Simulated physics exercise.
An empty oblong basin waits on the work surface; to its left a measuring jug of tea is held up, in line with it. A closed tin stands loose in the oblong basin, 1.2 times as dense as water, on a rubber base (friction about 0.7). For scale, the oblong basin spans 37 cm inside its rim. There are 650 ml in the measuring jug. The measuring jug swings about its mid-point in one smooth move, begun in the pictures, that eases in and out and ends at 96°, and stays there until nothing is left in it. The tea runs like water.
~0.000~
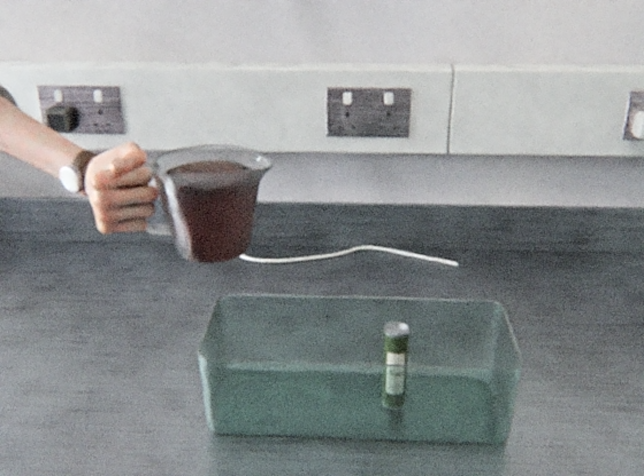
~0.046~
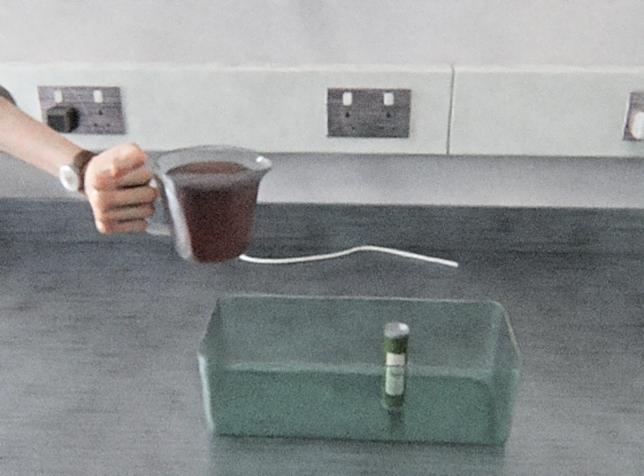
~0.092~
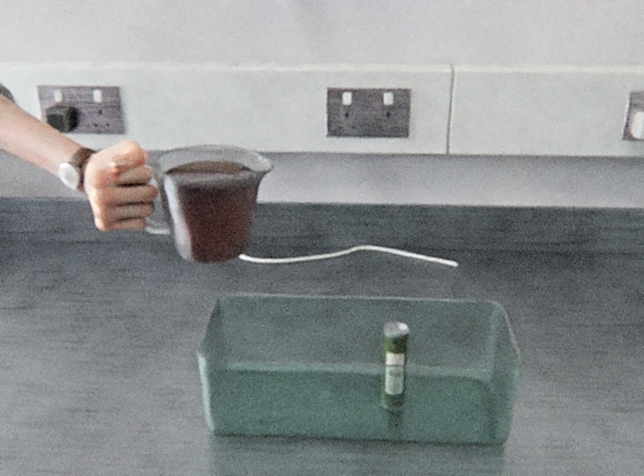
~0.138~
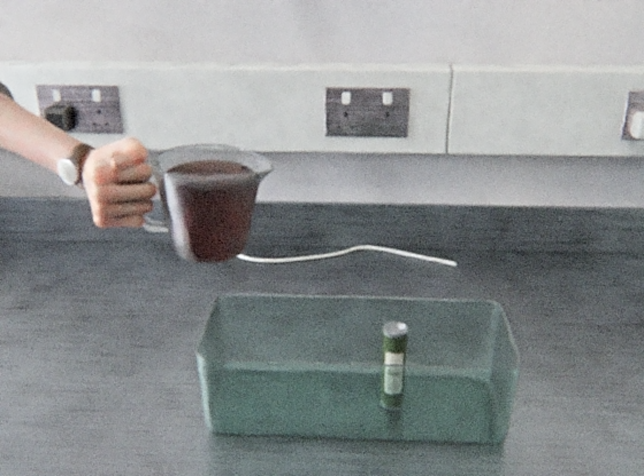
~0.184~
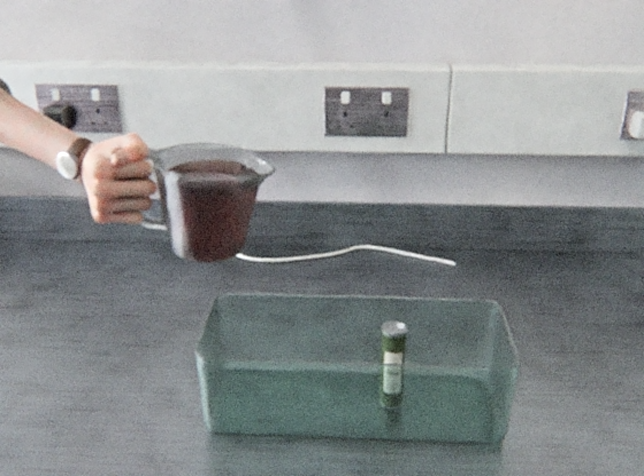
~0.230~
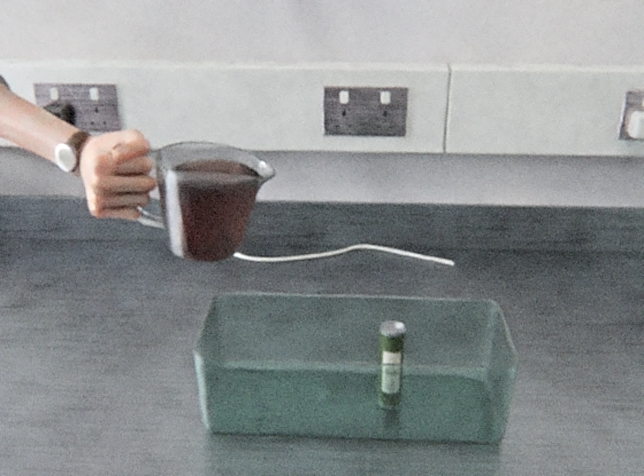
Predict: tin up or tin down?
It keeps standing.
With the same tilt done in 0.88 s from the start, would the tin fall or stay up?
Then it keeps standing.
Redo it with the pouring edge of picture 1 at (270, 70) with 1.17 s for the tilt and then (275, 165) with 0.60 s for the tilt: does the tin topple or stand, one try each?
First it stays up; then it remains upright.
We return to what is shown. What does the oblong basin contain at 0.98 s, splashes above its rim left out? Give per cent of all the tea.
Near 56 in a hundred.
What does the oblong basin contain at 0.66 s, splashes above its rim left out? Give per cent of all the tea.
Some 5 per cent.
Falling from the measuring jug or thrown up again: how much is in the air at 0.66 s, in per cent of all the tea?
About 20 per cent.
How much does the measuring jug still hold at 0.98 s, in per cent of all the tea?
Near 22 in a hundred.
After 0.66 s the tilt is 58° and 76 per cent is still to pour; the tin stands where it began.
After 0.98 s the tilt is 90° and 23 per cent is still to pour; the tin stands where it began.
After 1.31 s the tilt is 96° and 1 per cent is still to pour; the tin stands where it began.
After 1.67 s the tilt is 96° and 0 per cent is still to pour; the tin stands where it began.
In the end the tin stands where it began.
